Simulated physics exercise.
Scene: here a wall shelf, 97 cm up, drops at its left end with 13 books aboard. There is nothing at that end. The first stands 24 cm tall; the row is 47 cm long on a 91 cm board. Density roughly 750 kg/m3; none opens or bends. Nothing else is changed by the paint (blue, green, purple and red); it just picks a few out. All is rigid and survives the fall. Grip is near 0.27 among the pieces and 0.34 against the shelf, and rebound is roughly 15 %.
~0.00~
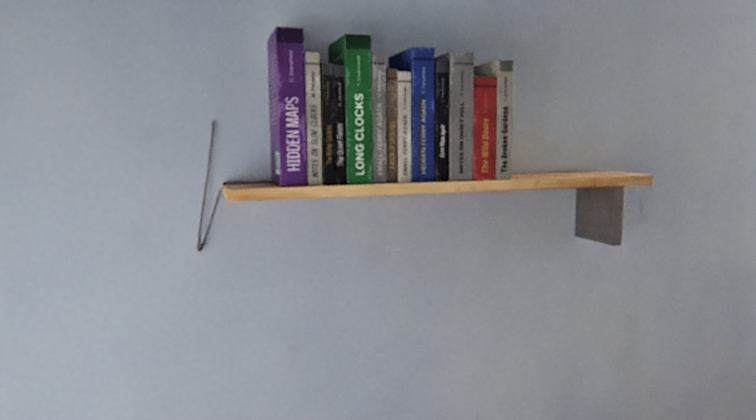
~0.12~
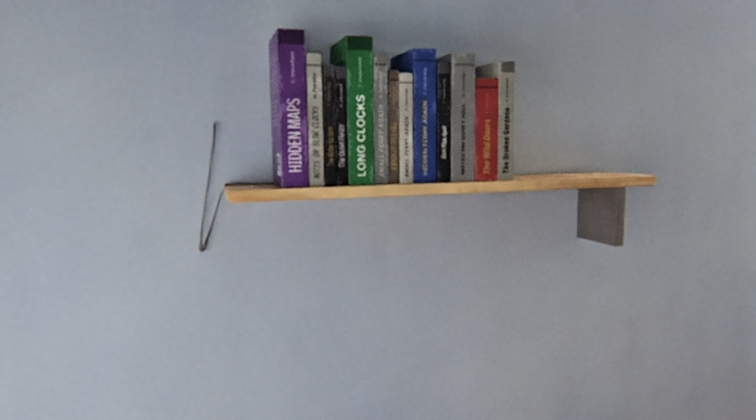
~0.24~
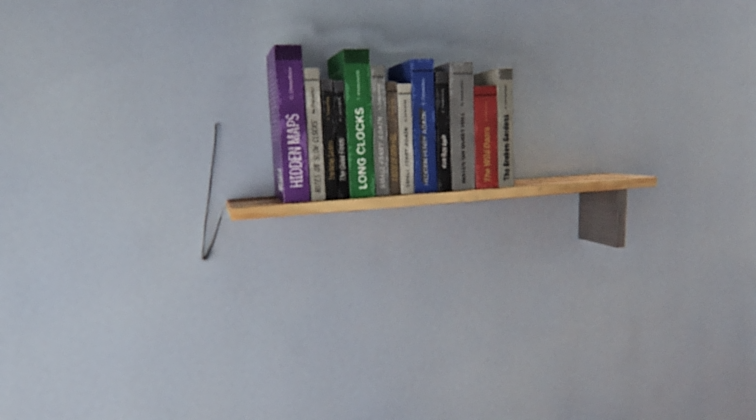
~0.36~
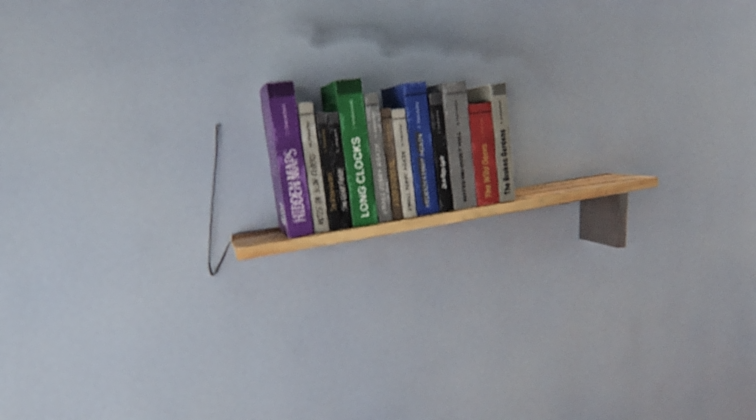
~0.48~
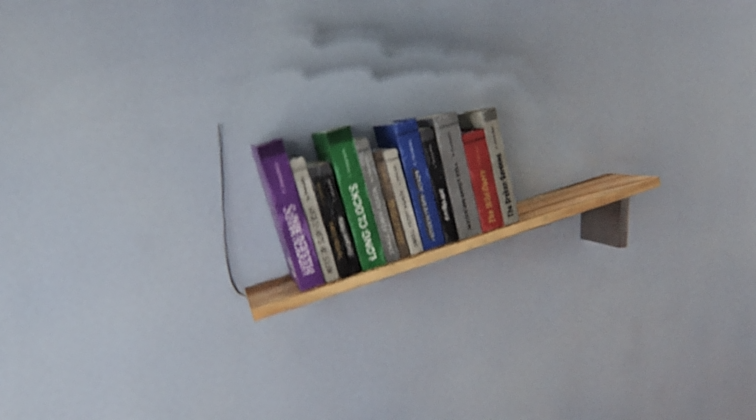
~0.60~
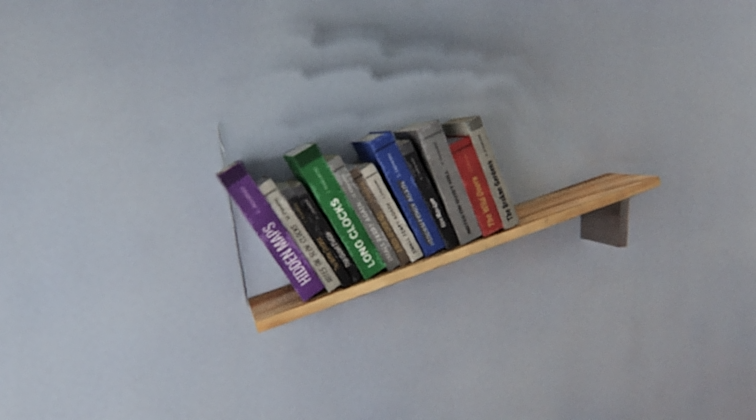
At first, a row of upright books, among them purple, green, blue and red ones, sits on a wooden wall shelf. The shelf's left end then drops, slowly and then further, until the board slopes down to the left, and the books lean leftward, all still on it.
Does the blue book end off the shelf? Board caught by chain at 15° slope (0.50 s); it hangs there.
No.
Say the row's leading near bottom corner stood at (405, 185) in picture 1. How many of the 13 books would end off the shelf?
My answer would be 5.
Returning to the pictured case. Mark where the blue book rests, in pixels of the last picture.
Roughly at (331, 239).
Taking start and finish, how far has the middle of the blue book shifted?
It finishes around 30 cm from its starting point.
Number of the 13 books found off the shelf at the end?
5.
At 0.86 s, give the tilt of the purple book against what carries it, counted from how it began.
Roughly 80°.
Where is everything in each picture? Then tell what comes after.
In the first frame (places mark the middle of the side facing us; leans and shifts are taken against what carries them), shelf's free end (244, 195) slope 0°; blue book (424, 116); purple book (292, 108); green book (359, 110); nothing disturbed.
In the second frame, shelf's free end (246, 197) slope 0°; blue book (425, 117).
In the third frame, shelf's free end (248, 213) slope 2°; blue book (424, 127).
In the fourth frame, shelf's free end (254, 252) slope 6°; blue book (422, 150).
In the fifth frame, shelf's free end (269, 311) slope 14°; blue book (420, 186).
In the sixth frame, shelf's free end (273, 322) slope 15°; blue book (409, 196) leaning 11°; purple book (273, 234) leaning 16°; green book (341, 213) leaning 14°; steepest lean 16°, the book at (318, 238); 13 disturbed, none off the shelf.
After 0.86 s, none of the 13 books off the shelf, 13 disturbed; blue book leaning 48°; purple book on its side.
After 1.20 s, 4 of the 13 books off the shelf; blue book on its side; purple book upside down.
By the end (1.7 s), 5 of the 13 books off the shelf; blue book on its side; purple book on its side; red book leaning 59°. As the last picture would show them, middles, blue book near (331, 238).
